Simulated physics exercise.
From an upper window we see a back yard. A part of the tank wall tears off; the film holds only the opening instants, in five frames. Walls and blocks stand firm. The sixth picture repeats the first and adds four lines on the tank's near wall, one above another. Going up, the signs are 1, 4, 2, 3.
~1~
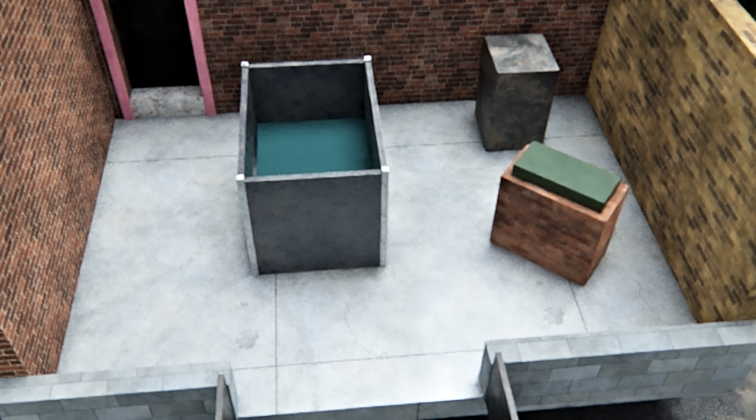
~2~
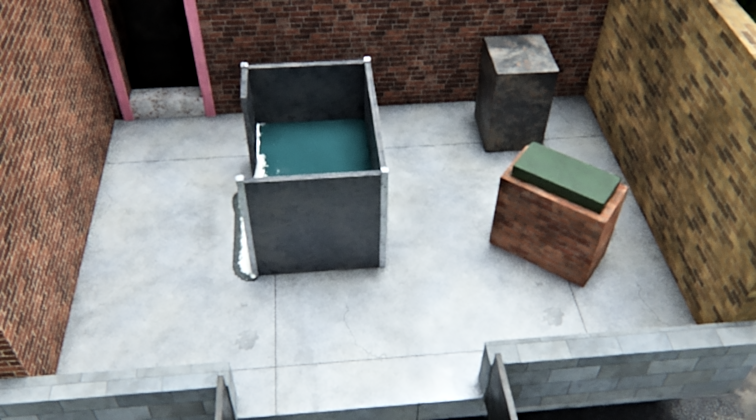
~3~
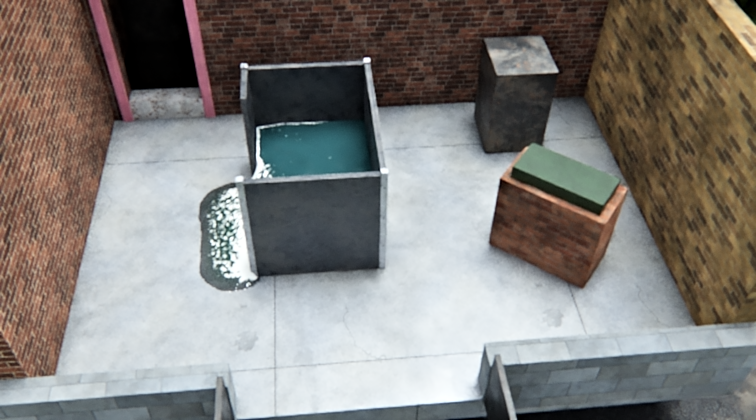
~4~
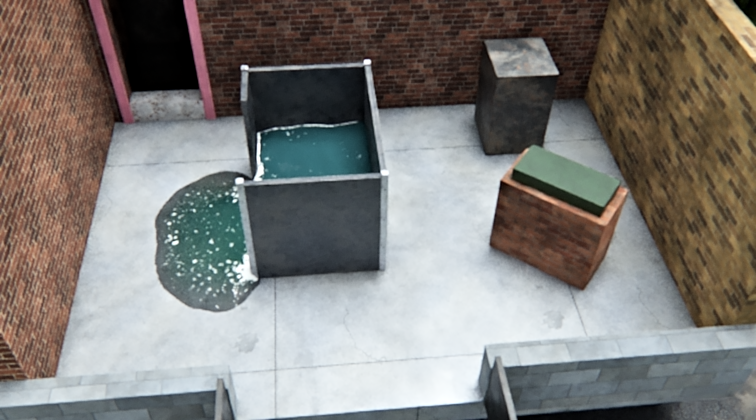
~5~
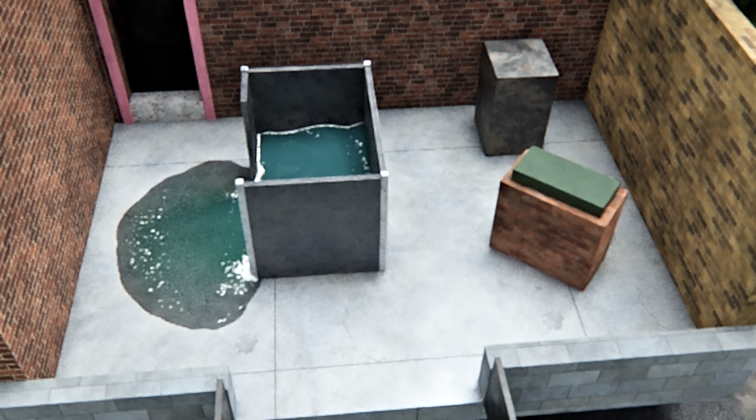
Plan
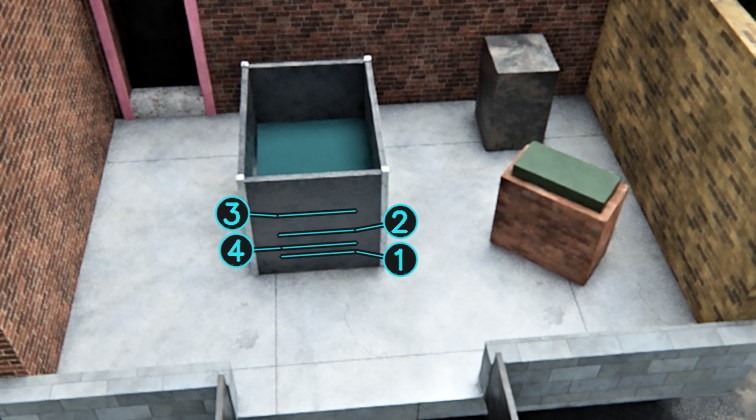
Green water poured out of the left side of a dark tank in a back yard, starting as a thin foamy strip and spreading leftward into a wide rounded puddle across the pale ground.
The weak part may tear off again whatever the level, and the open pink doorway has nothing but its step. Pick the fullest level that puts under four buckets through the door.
The limit is 3.
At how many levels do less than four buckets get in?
All of the four.
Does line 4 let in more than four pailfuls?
No, that is safe.
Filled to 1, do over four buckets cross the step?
No, not at all.
On the marked copy, 1 at (319, 254); 2 at (317, 232); 3 at (316, 213); 4 at (318, 245); from the bottom up 1, 4, 2, 3.
If 1 is chosen, nothing gets over.
If 2 is chosen, nothing gets over.
If 3 is chosen, a bucket or two gets in.
If 4 is chosen, nothing gets over.
